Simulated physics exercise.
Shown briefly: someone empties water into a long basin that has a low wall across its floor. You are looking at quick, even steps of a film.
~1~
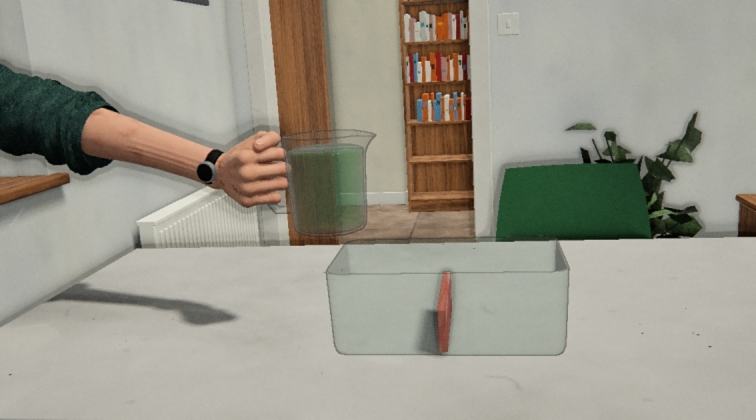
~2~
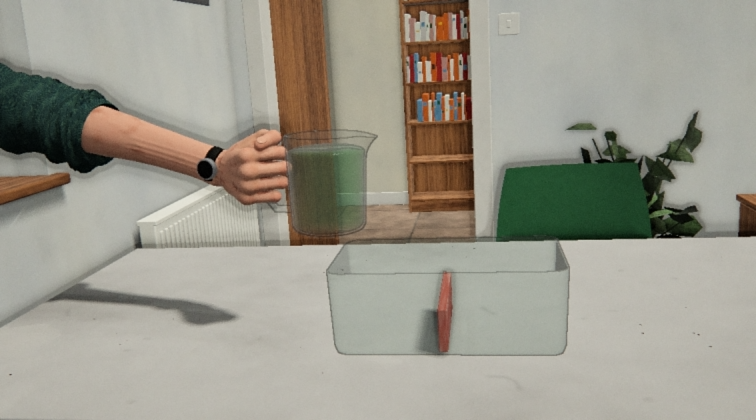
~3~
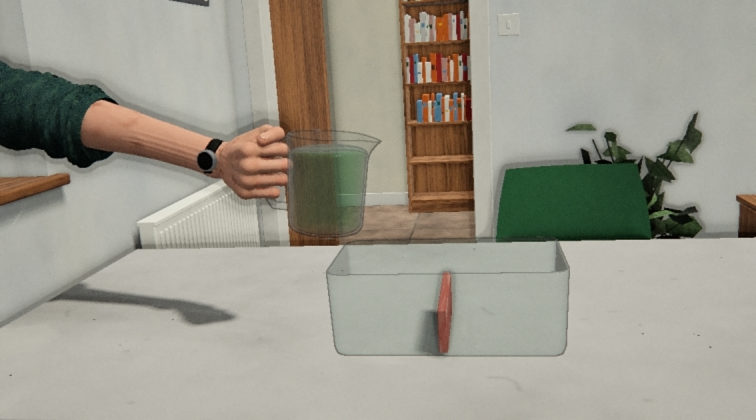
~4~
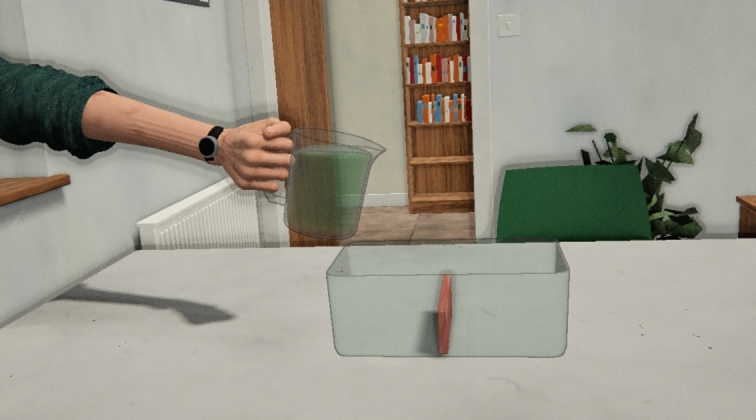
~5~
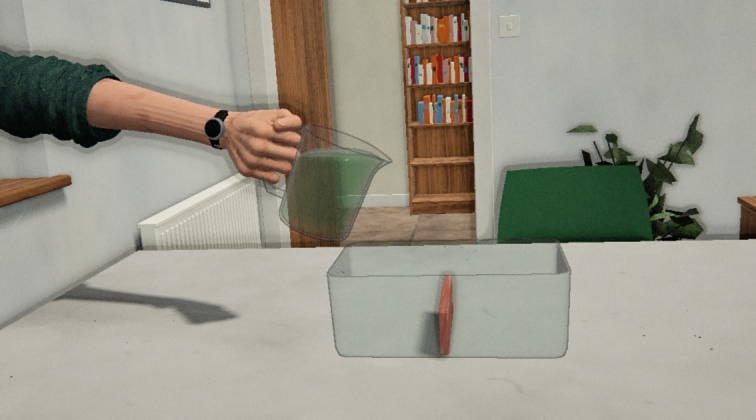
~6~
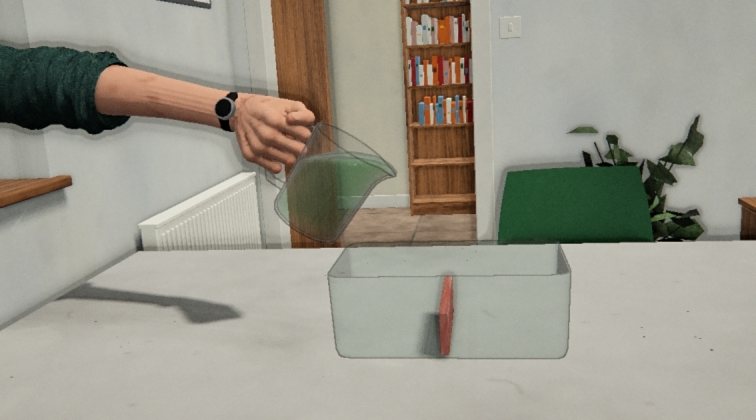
A hand held a clear jug of green liquid above the left side of a long, see-through basin on a white table, then gradually tilted it rightward until the liquid reached the lip.
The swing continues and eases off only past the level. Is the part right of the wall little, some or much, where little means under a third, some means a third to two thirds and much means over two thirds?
Little.
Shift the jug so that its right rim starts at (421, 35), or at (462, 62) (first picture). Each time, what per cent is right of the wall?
The first start gives some 85 %, the second some 70 %.
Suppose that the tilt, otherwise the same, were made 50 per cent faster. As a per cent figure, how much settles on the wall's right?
It comes to some 5 per cent.
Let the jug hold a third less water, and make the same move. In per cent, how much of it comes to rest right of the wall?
5 per cent or so.
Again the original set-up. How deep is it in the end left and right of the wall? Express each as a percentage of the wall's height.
I'd put the left at about 60 and the right at about 10.
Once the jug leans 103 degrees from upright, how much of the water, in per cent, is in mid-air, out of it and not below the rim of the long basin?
Something close to 20 percent of it.
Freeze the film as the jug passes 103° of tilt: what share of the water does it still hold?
It comes to 50 per cent or so.
A moment on, the jug is tipped right over and 52 per cent is still to pour, 24 is left of the wall and 7 right of it.
Next, the jug is tipped right over and 7 per cent is still to pour, 78 is left of the wall and 7 right of it.
Then the jug is tipped right over and 0 per cent is still to pour, 86 is left of the wall and 10 right of it.
Later the jug is tipped right over and 0 per cent is still to pour, 86 is left of the wall and 10 right of it.
In the end 86 per cent lies left of the wall, 10 right of it and 4 outside.
